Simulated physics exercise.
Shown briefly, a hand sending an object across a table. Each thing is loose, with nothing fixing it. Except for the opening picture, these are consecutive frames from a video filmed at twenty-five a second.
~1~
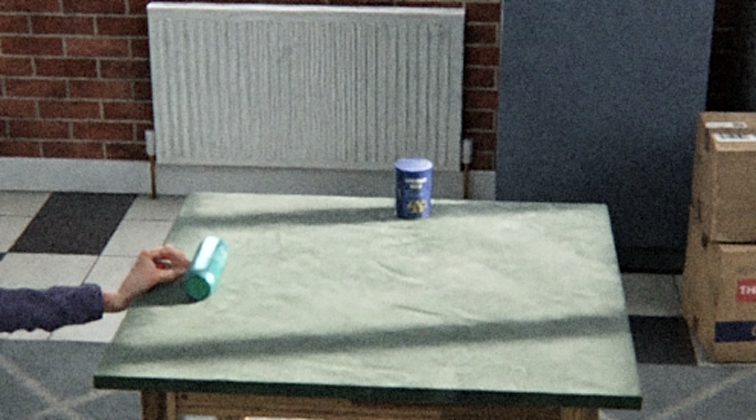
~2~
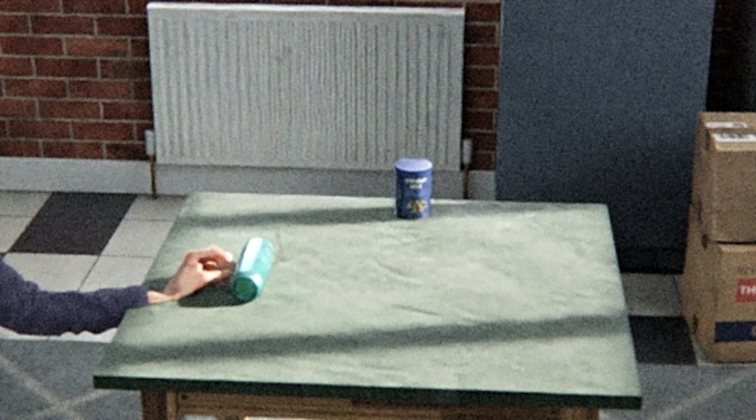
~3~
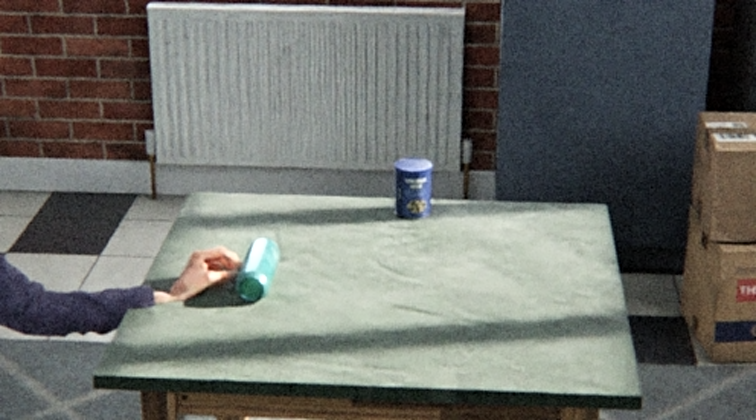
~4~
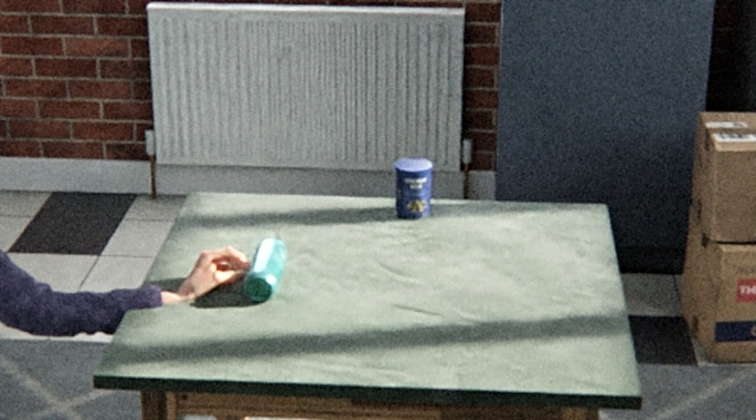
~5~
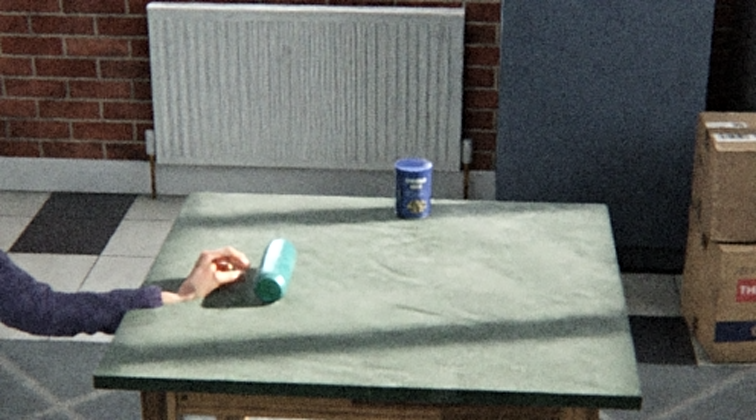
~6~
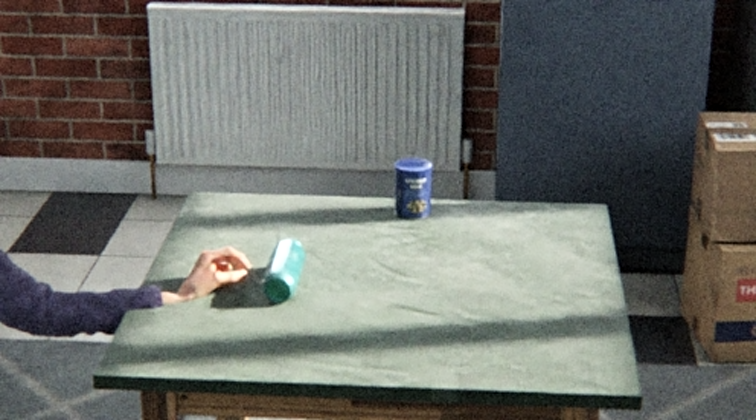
Turquoise can lying on its side, pushed rightward across a green table by a hand, then rolling slightly away from the fingers.
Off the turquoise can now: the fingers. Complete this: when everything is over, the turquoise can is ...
Still on the table.
Then, 0.20 s after the last picture, turquoise can rolled well along near (322, 272).
Then, 0.50 s after the last picture, turquoise can rolled well along near (363, 274).
At rest, moved from the start, turquoise can. Seen from the same camera at the end, turquoise can near (384, 274).
